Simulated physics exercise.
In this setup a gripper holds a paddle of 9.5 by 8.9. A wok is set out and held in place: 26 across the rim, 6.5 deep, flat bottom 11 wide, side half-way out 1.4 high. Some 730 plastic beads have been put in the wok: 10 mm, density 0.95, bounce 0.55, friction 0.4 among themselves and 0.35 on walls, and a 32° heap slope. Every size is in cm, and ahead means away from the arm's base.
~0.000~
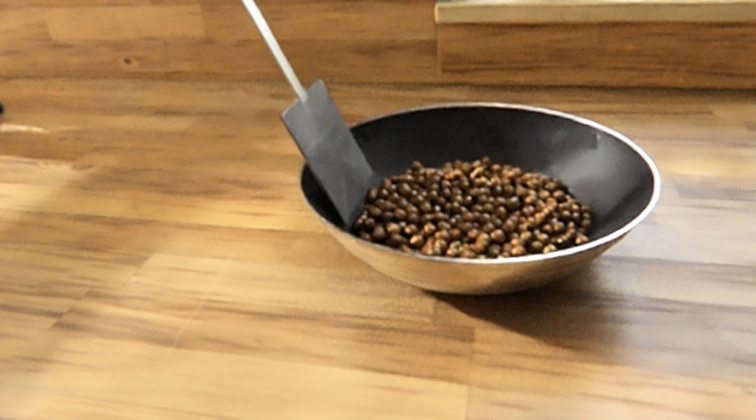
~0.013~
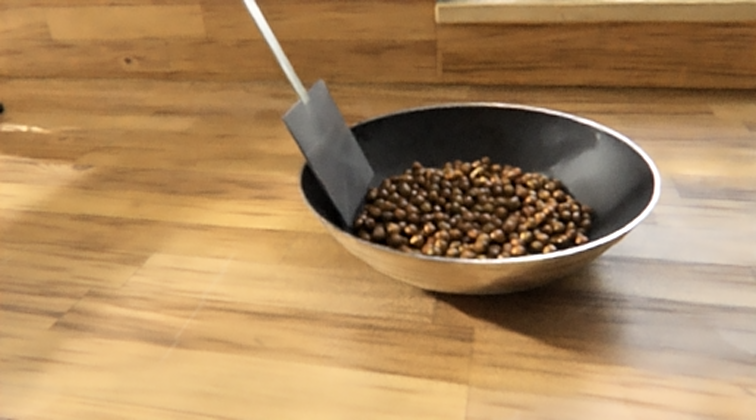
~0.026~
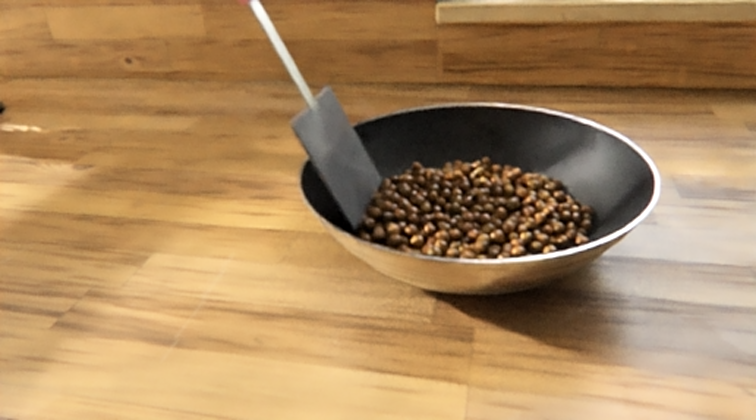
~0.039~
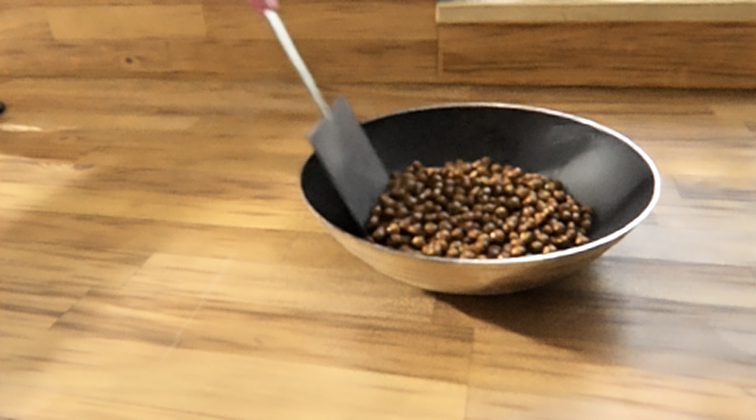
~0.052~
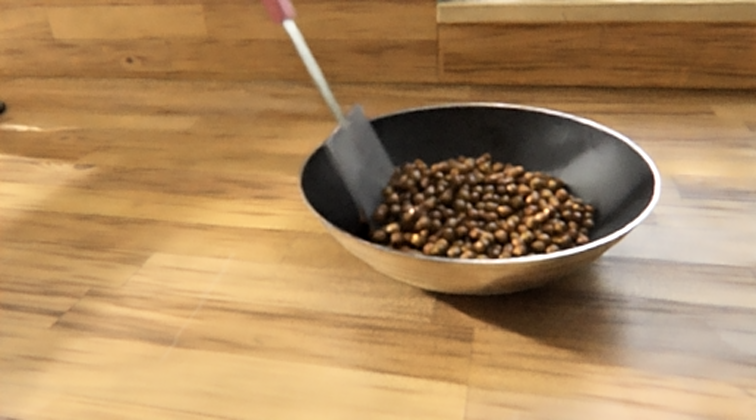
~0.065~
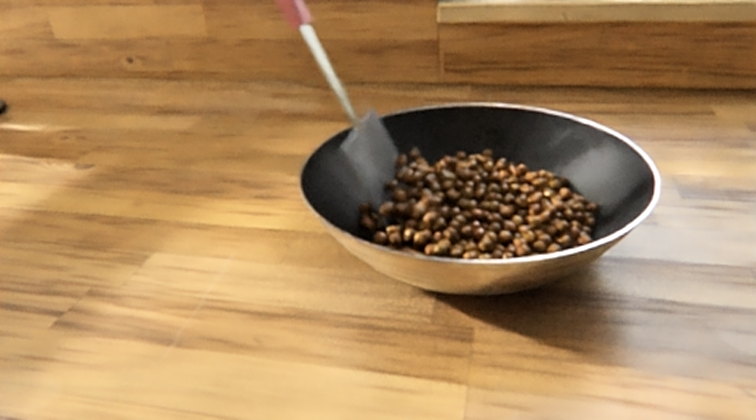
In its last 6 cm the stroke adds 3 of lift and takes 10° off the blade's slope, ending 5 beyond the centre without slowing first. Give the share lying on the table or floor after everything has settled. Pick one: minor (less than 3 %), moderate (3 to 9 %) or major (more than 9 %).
Moderate.
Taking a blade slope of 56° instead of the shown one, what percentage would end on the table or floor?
It would come to roughly 5 percent.
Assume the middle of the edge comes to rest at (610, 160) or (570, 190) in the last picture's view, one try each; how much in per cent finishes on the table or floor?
First try about 40 percent, second about 25 percent.
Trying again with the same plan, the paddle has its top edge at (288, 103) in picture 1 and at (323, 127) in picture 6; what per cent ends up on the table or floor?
Some 0 percent ends up on the table or floor.
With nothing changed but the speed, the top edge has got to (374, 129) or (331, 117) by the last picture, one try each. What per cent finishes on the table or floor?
Near 10 per cent in the first try and near 0 per cent in the second.
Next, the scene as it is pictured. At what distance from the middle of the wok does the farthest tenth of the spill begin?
It comes out at close to 40 centimetres.
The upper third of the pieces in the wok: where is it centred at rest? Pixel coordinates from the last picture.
About (578, 202).
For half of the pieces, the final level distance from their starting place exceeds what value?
Level distance of roughly 4 cm.
After 0.10 s, sloping 65°, highest piece 8 above the table; 729 in the wok.
After 0.13 s, sloping 61°, highest piece 10 above the table; 729 in the wok.
After 0.35 s, sloping 55°, highest piece 10 above the table; 688 in the wok, 18 on the table or floor, 23 on the blade or in flight.
After 1.40 s, sloping 55°, highest piece 6 above the table; 688 in the wok, 41 on the table or floor.
At rest, 688 in the wok, 41 on the table or floor. That is 6 % on the table or floor.
